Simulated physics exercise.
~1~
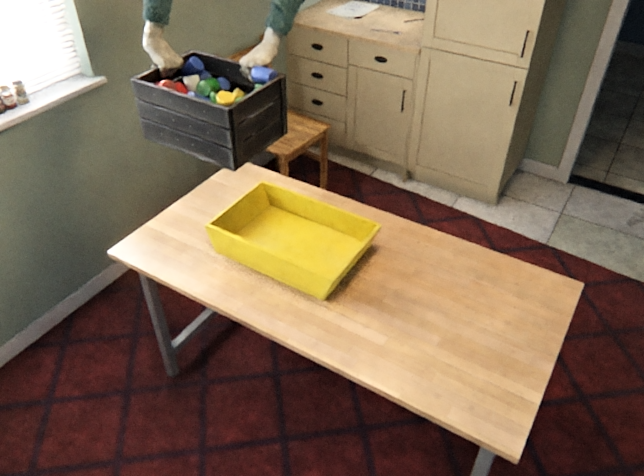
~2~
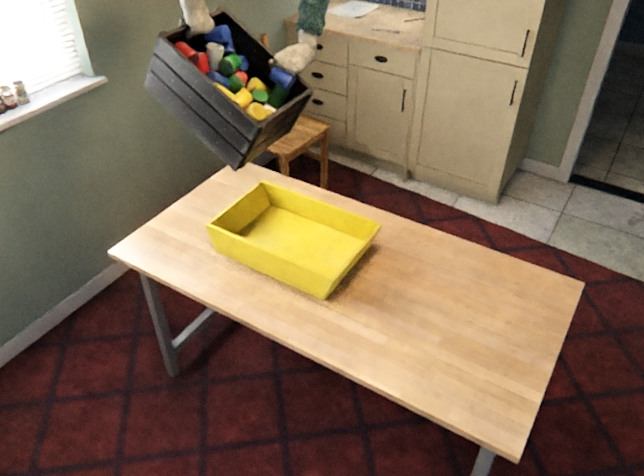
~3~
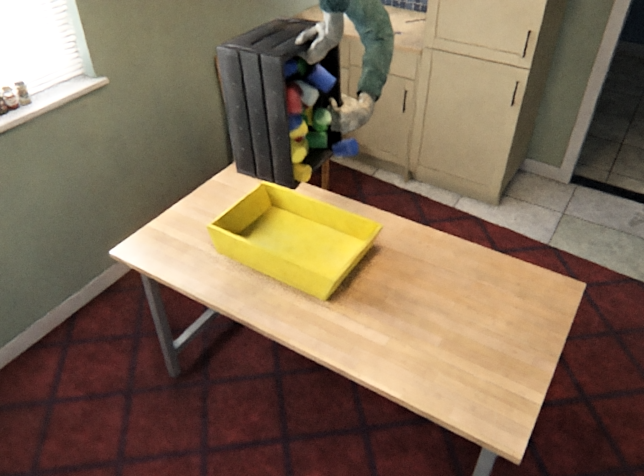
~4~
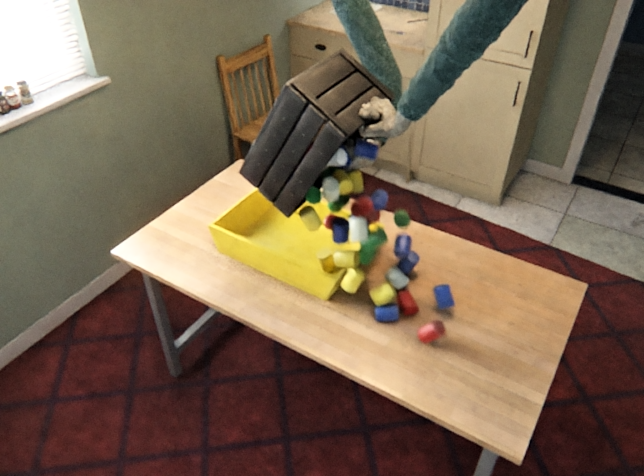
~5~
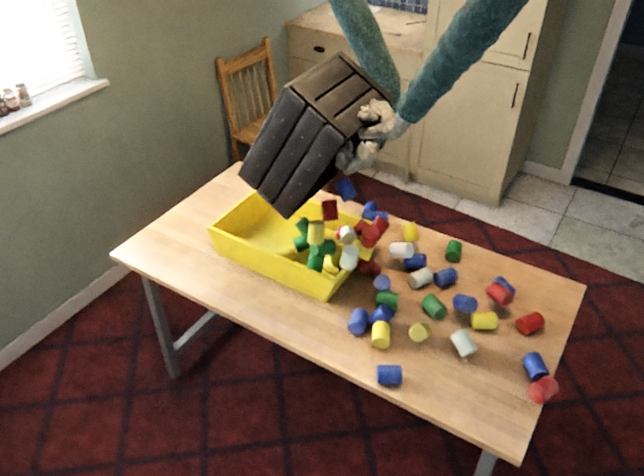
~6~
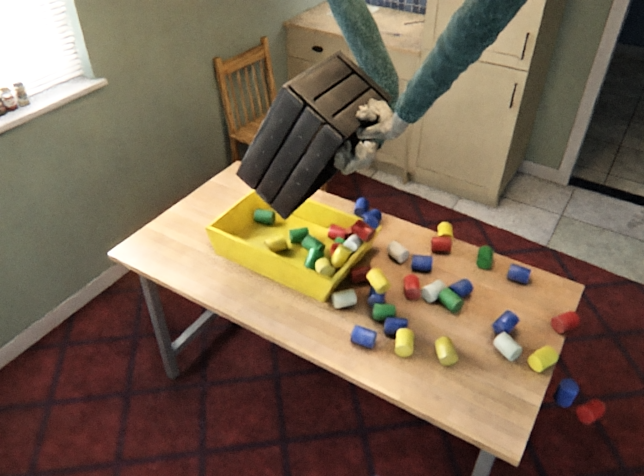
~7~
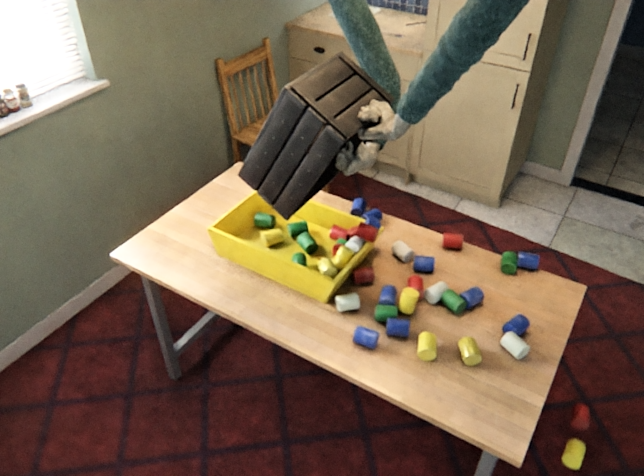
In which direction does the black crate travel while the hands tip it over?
The black crate moves to the right as the hands tip it over.
